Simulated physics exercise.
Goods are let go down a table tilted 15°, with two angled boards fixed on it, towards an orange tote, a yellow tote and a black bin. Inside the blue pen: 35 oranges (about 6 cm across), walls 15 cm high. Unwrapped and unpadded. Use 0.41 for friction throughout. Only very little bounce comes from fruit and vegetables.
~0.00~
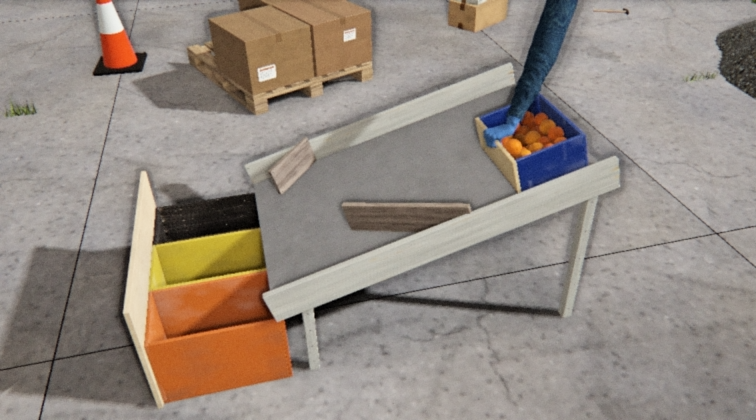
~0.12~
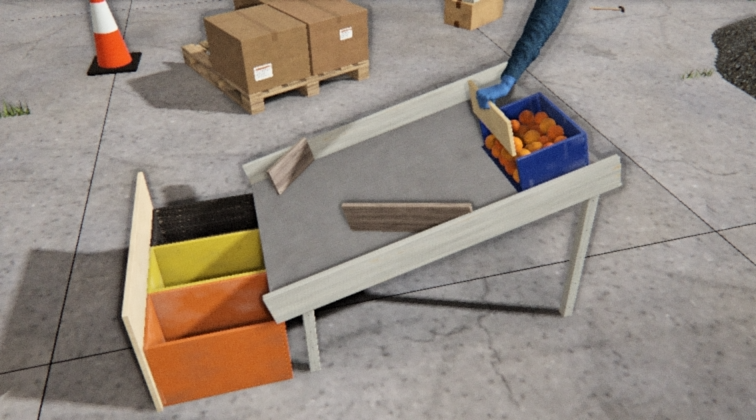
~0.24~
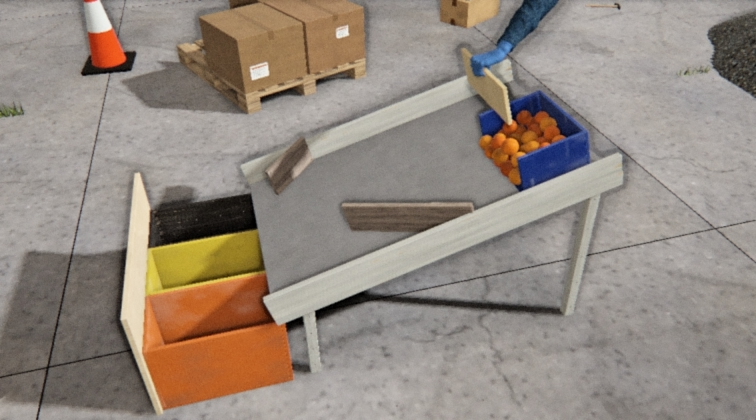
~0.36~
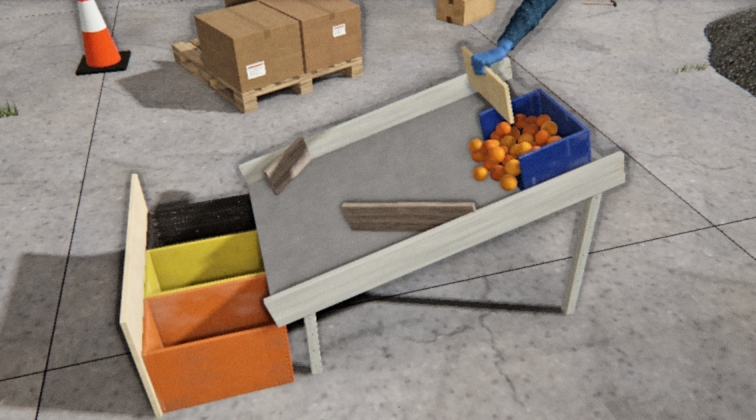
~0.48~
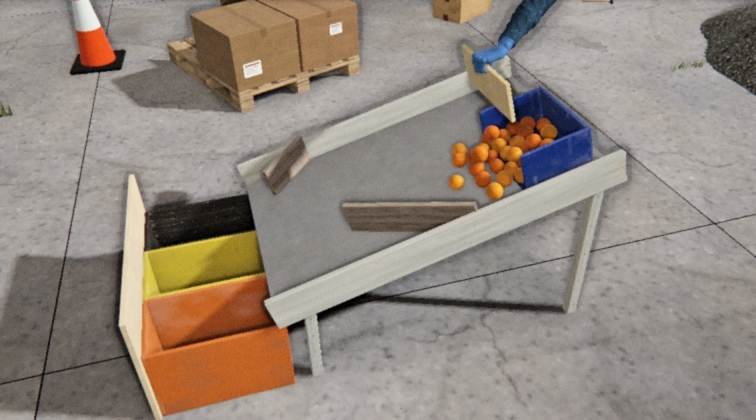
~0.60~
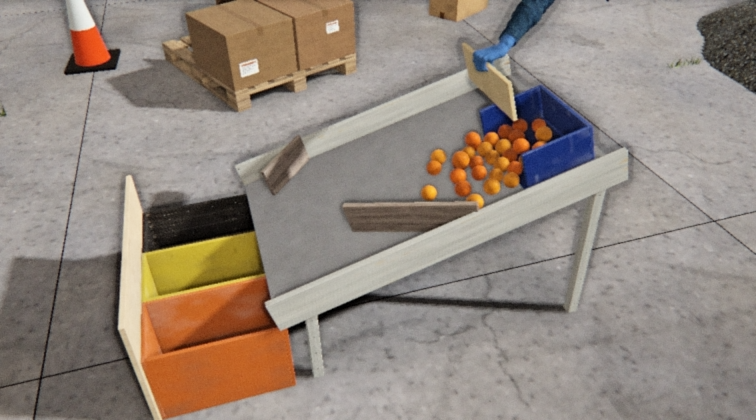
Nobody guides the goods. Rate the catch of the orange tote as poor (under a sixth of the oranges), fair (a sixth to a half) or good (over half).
The catch is poor.
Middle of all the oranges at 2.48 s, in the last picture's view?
Roughly at pixel (186, 303).
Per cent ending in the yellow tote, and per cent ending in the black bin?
About 55 in a hundred first and about 45 in a hundred second.
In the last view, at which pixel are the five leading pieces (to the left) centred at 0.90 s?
The five leading pieces sit around (368, 204).
After 0.90 s, 4 still in the blue pen and 31 on the slope.
After 1.28 s, 1 in the yellow tote, 32 on the slope and 2 in the air.
After 1.80 s, 12 in the yellow tote, 6 in the black bin, 14 on the slope and 3 in the air.
Outcome (at 2.48 s), 20 in the yellow tote and 15 in the black bin. Asked share, 0 of 35, 0 per cent.
